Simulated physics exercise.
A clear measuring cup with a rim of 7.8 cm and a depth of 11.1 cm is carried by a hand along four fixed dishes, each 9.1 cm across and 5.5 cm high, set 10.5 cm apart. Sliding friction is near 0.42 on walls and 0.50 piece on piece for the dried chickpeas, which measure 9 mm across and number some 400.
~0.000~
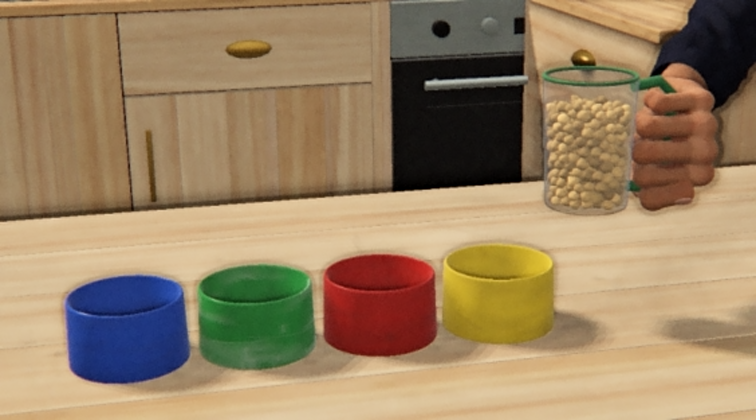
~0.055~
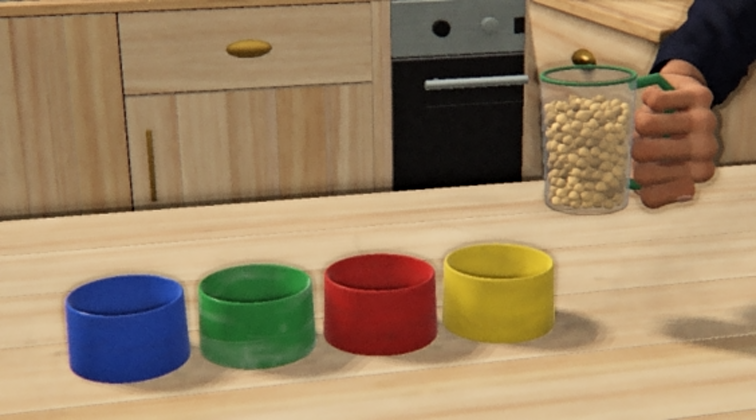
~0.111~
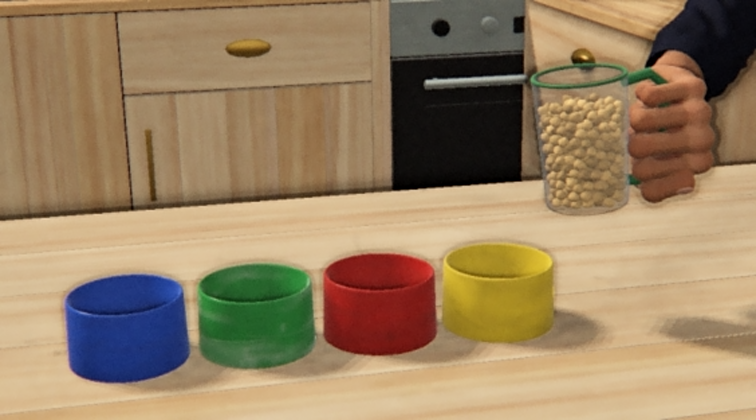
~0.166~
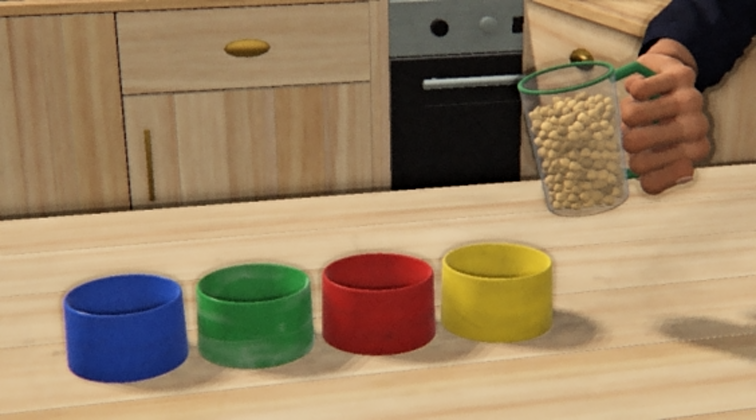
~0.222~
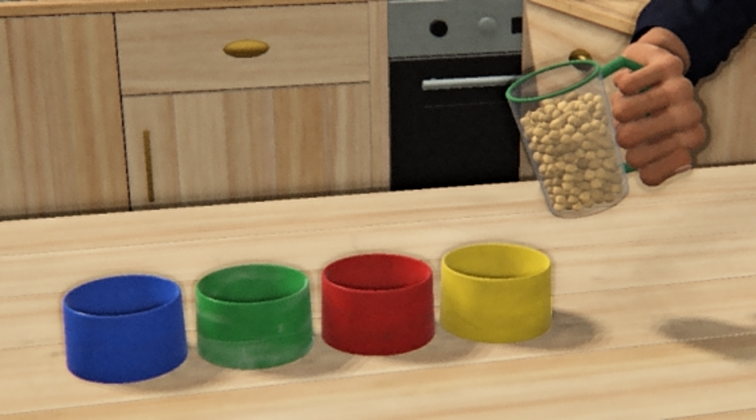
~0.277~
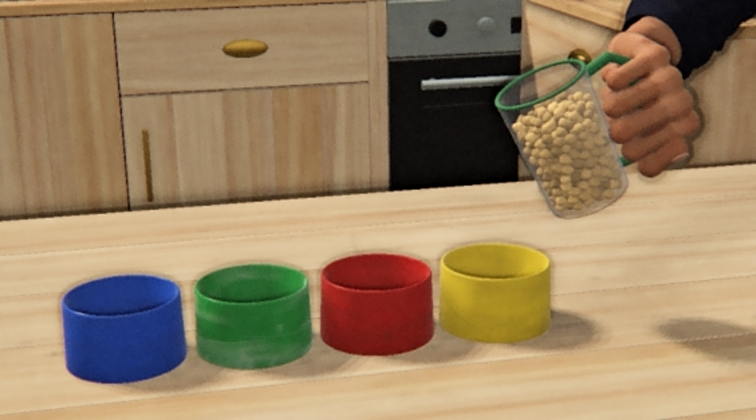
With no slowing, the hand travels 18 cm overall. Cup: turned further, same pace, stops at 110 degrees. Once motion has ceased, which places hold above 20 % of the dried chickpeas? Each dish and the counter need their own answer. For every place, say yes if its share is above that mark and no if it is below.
Red: Yes, blue: No, green: No, yellow: No, counter: No.
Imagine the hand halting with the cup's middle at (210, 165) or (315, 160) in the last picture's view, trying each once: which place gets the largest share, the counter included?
The winner: Red; red.
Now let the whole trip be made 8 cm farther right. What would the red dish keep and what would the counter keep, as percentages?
I'd expect red at 20 and the counter at 20.
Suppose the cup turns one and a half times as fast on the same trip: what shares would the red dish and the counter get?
Result - red dish: 80; counter: 20.
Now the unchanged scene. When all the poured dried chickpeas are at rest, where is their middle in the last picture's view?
Close to pixel (366, 306).
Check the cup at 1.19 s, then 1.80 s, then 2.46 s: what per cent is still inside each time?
At the three moments: 65, 10 and 0 percent.
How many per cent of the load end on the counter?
15 %.
After 1.19 s, tilt 110 degrees; cup holds 65 %, red 30 %.
Then, at 1.80 s, tilt 110 degrees; cup holds 10 %, red 85 %.
After 2.46 s, tilt 110 degrees; cup holds 0 %, red 80 %, green 5 %.
In the end, at 2.8 s, red 80 %, blue 0 %, green 5 %, yellow 0 %, counter 15 %.
